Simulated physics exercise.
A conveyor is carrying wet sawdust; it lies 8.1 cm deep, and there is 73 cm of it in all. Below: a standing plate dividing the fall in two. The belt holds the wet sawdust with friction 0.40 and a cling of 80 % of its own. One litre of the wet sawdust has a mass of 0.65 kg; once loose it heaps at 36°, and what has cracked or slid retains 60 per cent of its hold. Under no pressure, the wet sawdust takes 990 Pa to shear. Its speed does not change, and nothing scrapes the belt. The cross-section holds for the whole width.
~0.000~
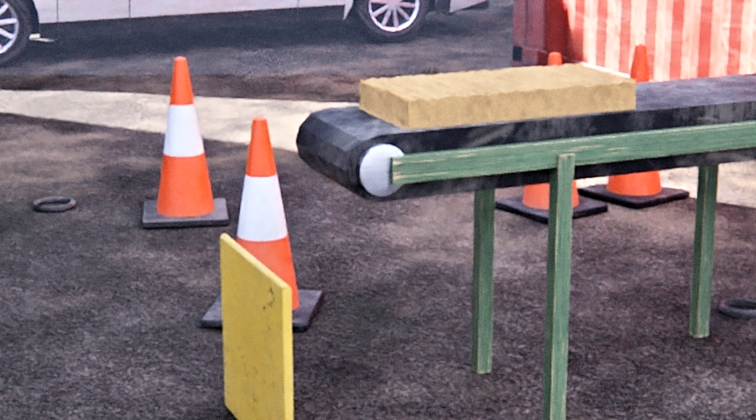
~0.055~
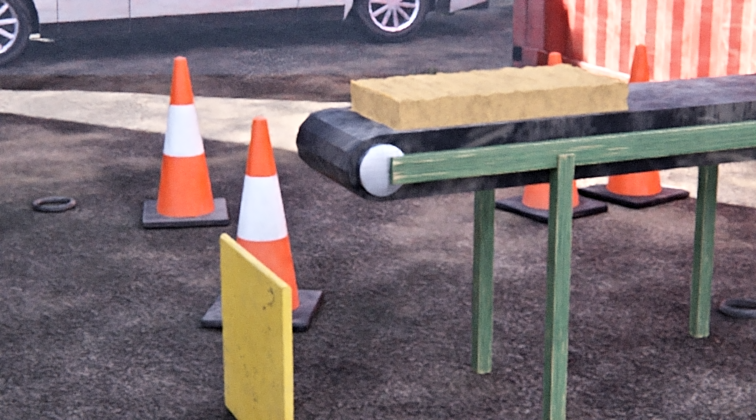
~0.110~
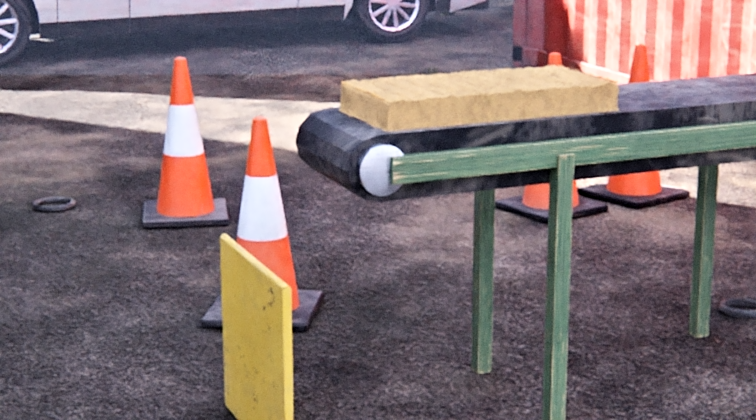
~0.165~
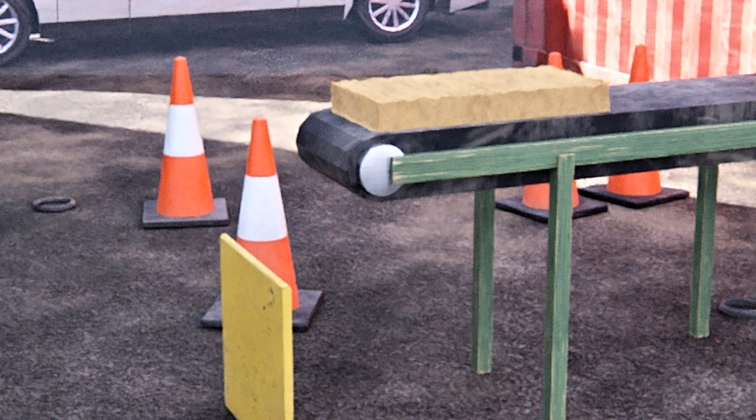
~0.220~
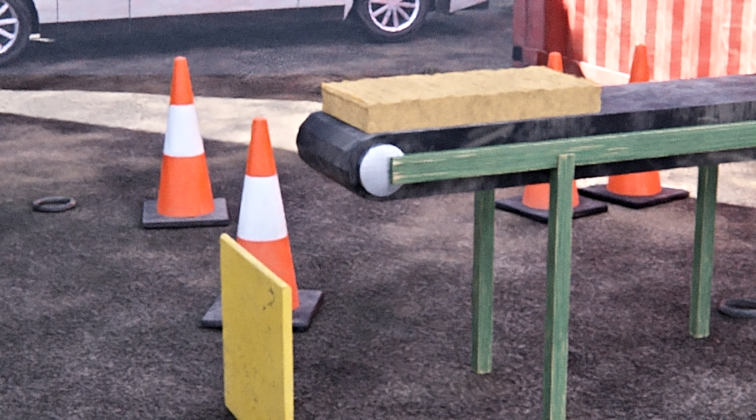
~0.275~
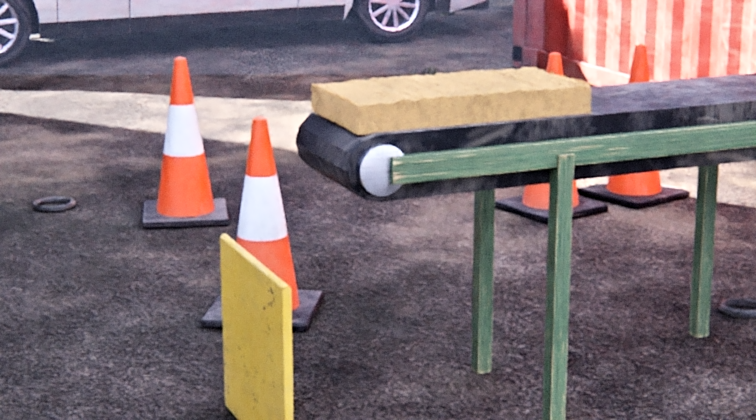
A thick, straw-coloured slab of damp-looking material rides slowly and steadily leftward on a black conveyor belt with a green frame. It moves from a little way back to the rounded end, its front edge slightly over the roller, still in one piece, while the yellow board and orange cones stay still.
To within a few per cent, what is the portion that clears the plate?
1 %.
After 0.67 s, 0 % is beyond the plate's line.
After 1.14 s, 1 % is beyond the plate's line.
After 1.61 s, 1 % is beyond the plate's line.
After 2.08 s, 1 % is beyond the plate's line.
After 3.44 s, 1 % is beyond the plate's line.
